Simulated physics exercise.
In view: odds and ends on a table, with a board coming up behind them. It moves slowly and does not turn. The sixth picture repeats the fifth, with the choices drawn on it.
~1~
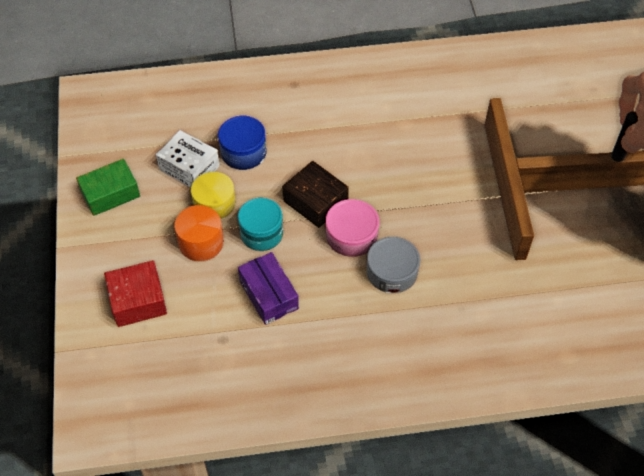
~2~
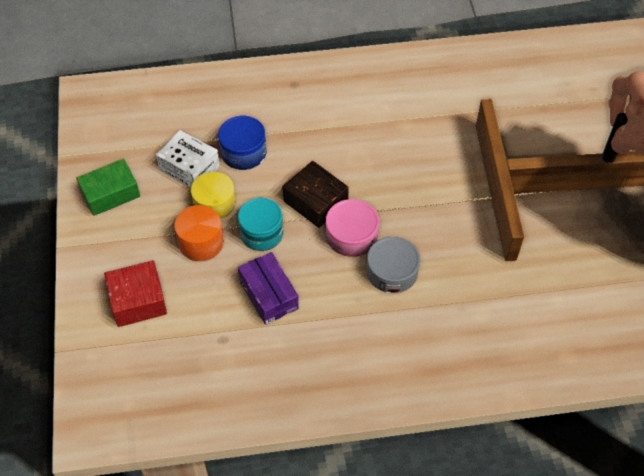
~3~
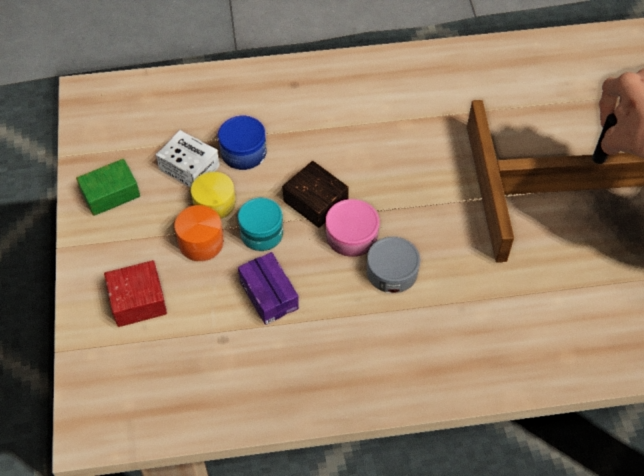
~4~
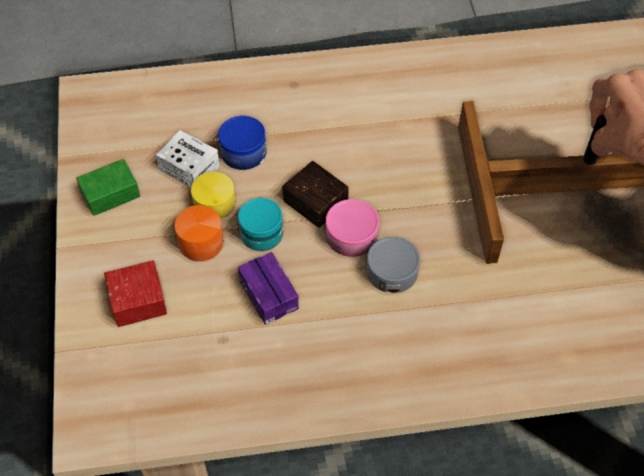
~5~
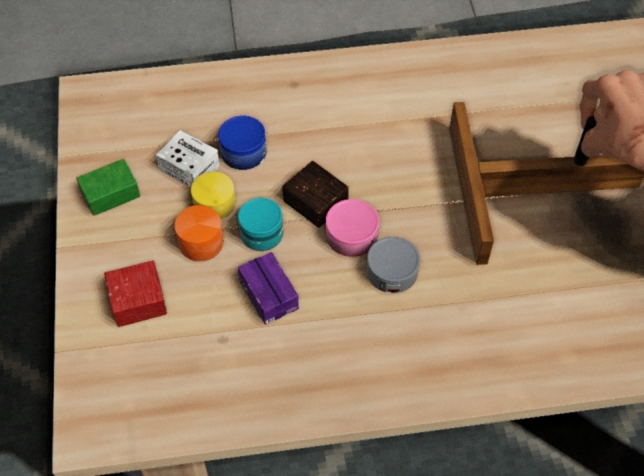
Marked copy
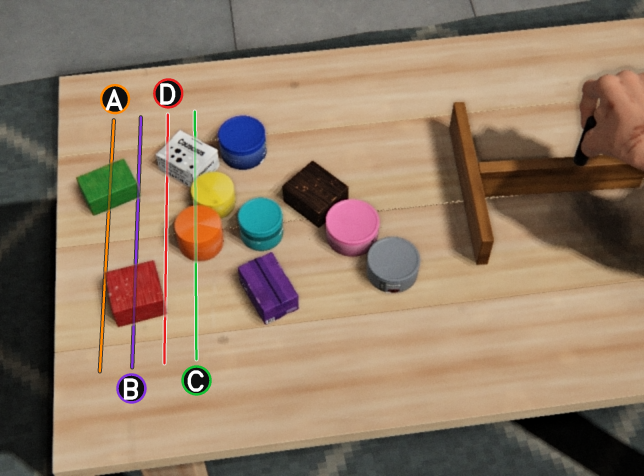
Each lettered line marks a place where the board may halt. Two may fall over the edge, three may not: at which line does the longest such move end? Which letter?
Stop at B.
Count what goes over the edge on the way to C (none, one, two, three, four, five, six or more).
By then, none.
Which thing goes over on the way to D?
The green block goes over.
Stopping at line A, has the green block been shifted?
Yes.
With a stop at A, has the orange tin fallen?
By then, yes.
On the marked copy, A at (107, 235); B at (137, 232); C at (196, 225); D at (166, 228).
Following B. Soon after the start, board (353, 181); grey jar (329, 275); black block (304, 191).
Later, board (231, 195); red block (113, 297); orange tin (117, 242).
In the end, board (136, 205); orange tin over the edge; green block over the edge; two fallen.
As for the rest, A drops five; C is within the limit but short; D is within the limit but short.
